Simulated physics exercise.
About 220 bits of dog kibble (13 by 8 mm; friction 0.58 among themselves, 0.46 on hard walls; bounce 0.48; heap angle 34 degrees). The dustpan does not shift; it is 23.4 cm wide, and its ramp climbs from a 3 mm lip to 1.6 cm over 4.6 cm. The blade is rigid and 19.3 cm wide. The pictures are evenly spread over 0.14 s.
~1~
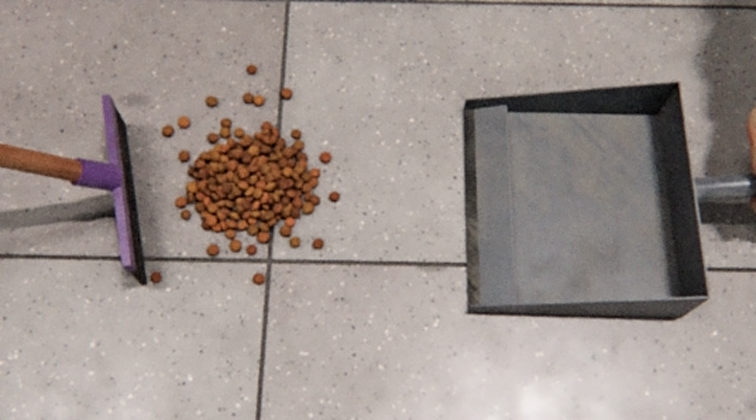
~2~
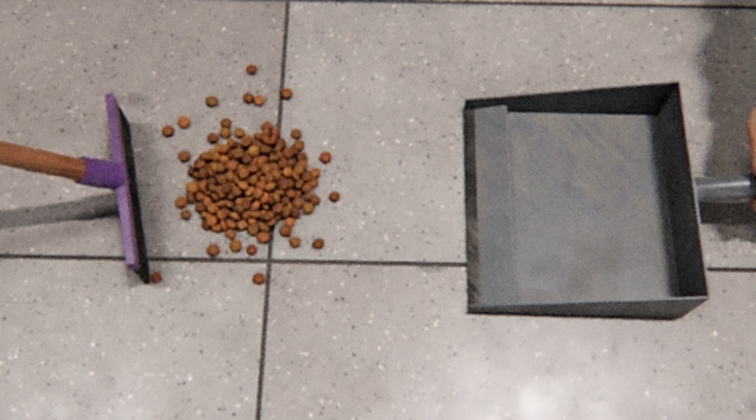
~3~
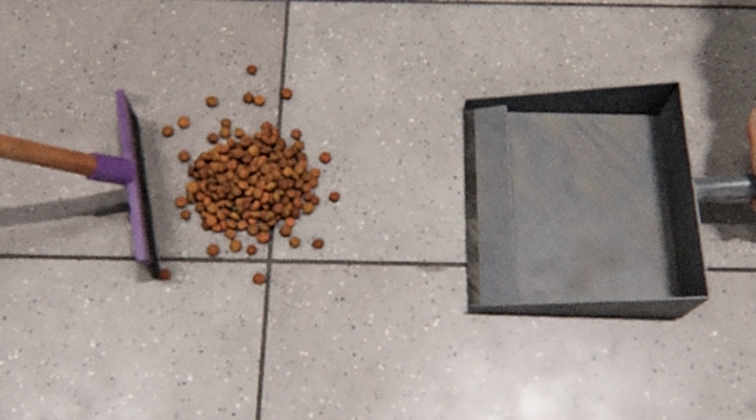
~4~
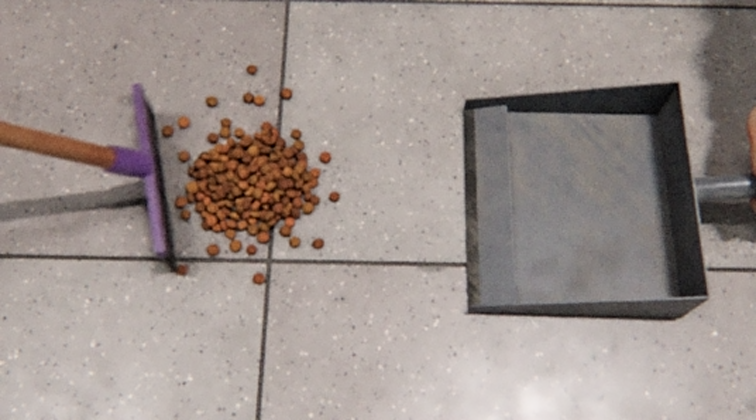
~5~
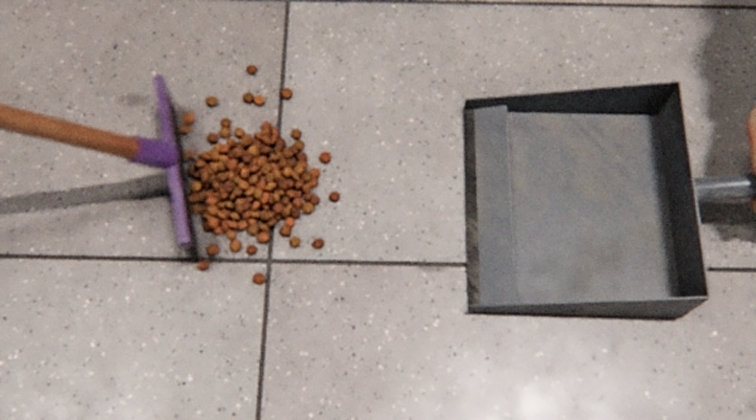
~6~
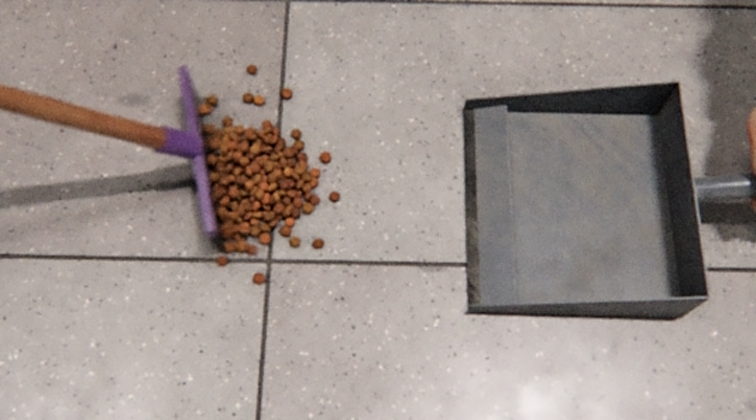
Hand gripping a grey dustpan at right while a purple squeegee-like blade moves right, pushing into a pile of brown kibble.
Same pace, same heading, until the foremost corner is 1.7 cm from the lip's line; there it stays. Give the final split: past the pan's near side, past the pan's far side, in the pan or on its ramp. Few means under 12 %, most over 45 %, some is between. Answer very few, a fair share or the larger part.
Near side: Very few, far side: The larger part, pan: A fair share.
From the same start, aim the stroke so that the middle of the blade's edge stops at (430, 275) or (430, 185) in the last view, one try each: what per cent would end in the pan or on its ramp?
About 10 and 30 per cent.
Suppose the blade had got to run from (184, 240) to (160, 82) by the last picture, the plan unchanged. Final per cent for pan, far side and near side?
Pan 10, far 55, near 0.
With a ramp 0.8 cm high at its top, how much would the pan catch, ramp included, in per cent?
Then about 25 per cent.
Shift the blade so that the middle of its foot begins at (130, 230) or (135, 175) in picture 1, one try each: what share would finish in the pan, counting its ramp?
About 20 and 10 per cent.
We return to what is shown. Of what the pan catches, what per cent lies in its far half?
Roughly 90 per cent.
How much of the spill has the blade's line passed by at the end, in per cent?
Roughly 20 per cent.
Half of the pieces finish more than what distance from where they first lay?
Roughly 28 cm.
Then, 0.14 s after the last picture, middle of the blade 16 cm from the lip; 0 % over the lip, far side 15 %, near side 0 %.
Then, 0.24 s after the last picture, middle of the blade 7 cm from the lip; 0 % over the lip, far side 40 %, near side 0 %.
Then, 0.47 s after the last picture, middle of the blade 4 cm from the lip; 20 % over the lip, far side 50 %, near side 0 %.
In the end, near side 0 %, far side 50 %, pan 20 %, in front of the lip or behind the blade 30 %.
